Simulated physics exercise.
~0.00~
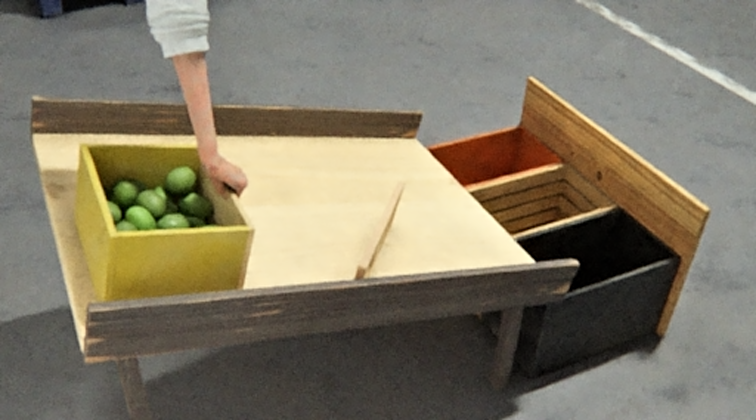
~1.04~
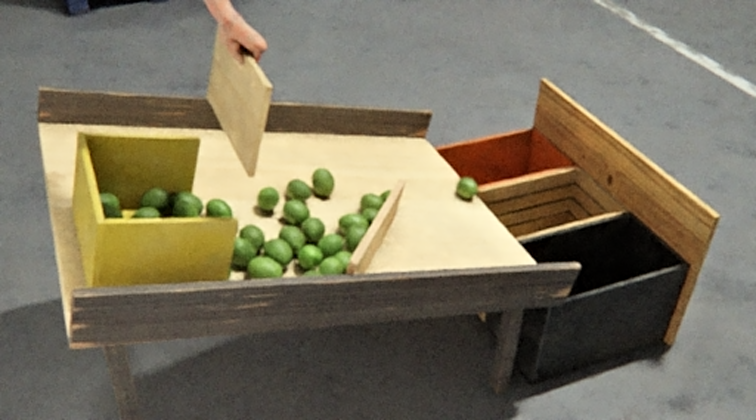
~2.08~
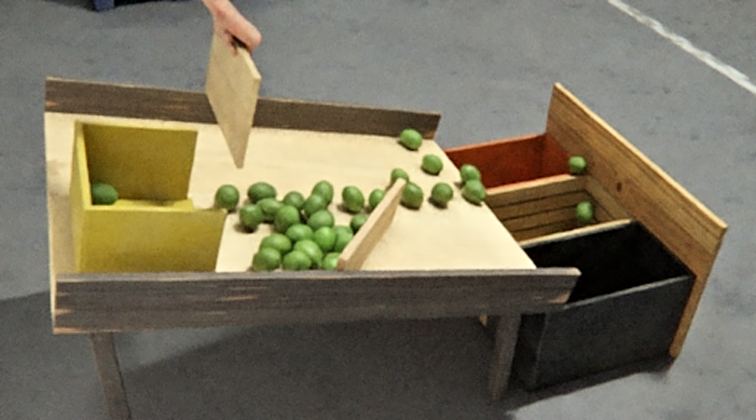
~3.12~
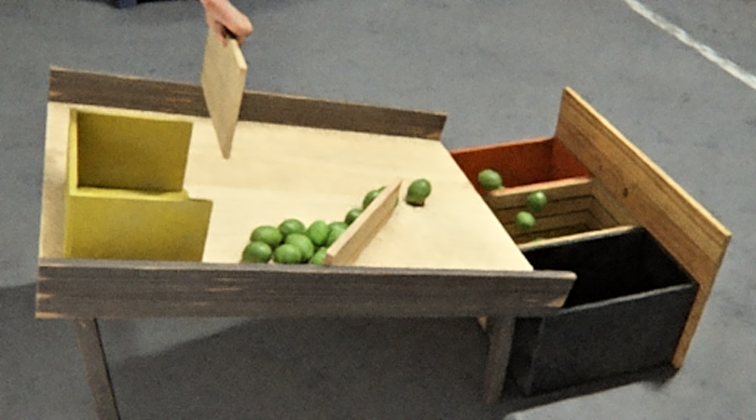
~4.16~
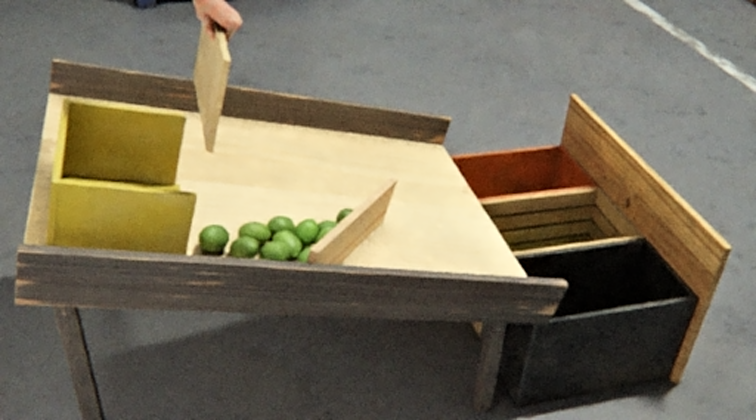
Limes roll from the opened yellow pen, some dropping into bins, others resting against the angled board.
